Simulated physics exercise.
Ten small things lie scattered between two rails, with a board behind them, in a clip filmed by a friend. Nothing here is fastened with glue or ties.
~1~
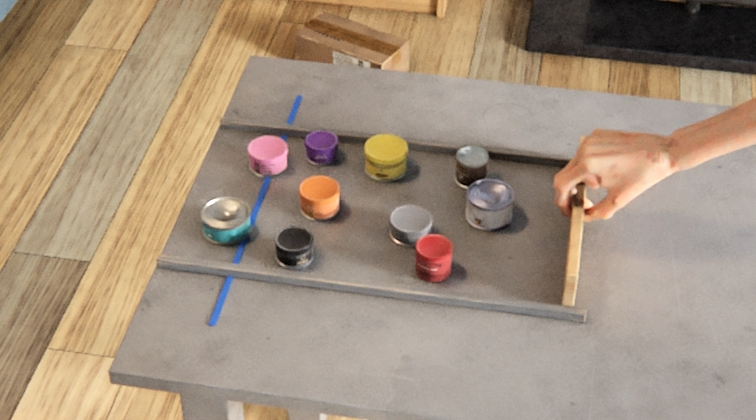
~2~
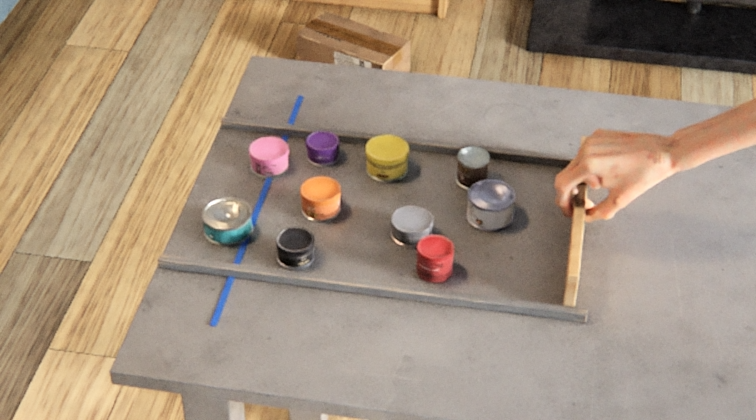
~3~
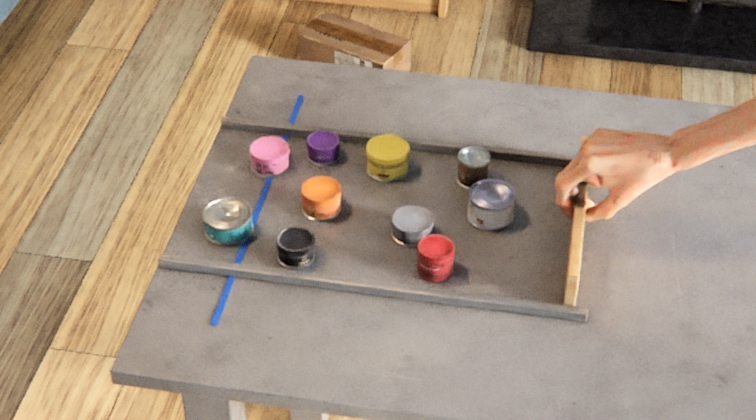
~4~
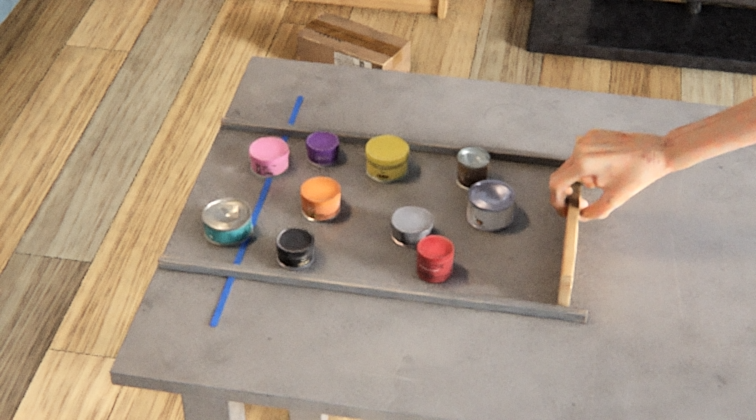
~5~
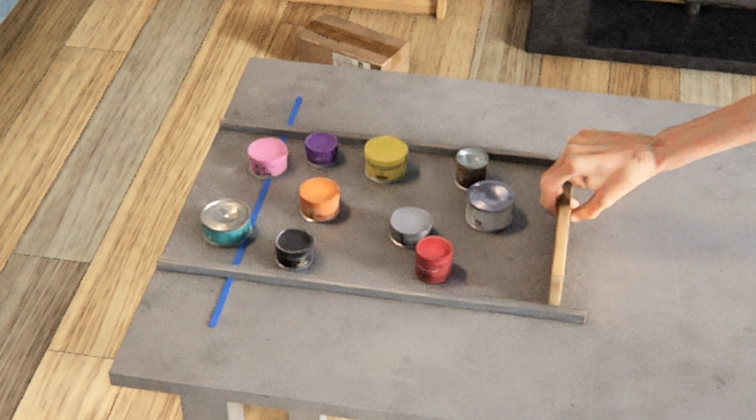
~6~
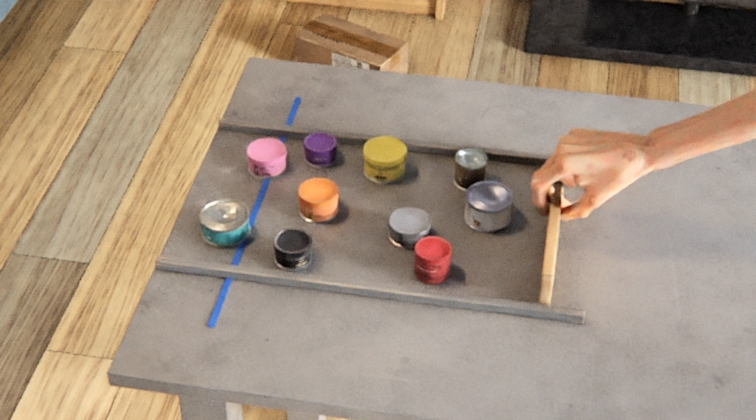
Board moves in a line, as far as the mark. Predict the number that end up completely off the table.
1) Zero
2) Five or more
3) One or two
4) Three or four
One or two.
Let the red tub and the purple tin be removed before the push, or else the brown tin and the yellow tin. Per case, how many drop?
First 0, then 0.
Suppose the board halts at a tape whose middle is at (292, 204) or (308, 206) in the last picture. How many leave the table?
The counts: 0 and 0.
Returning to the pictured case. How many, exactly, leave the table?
Count of fallen: 1.
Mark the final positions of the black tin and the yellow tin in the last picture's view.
The black tin finishes at (190, 245); the yellow tin finishes at (226, 139).
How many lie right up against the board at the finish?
In total, 4.
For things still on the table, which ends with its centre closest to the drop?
Pink tin.
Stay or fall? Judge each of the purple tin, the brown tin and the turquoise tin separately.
The purple tin goes down, the brown tin stays put, the turquoise tin stays put.
A little later, none off yet; turquoise tin at rest near (225, 223); pink tin at rest near (267, 159); purple tin at rest near (321, 150).
Next, none off yet; turquoise tin at rest near (225, 223); pink tin at rest near (267, 159); purple tin shifted about its own width near (287, 140).
When it is over, the number that fall off is one or two; down, purple tin.
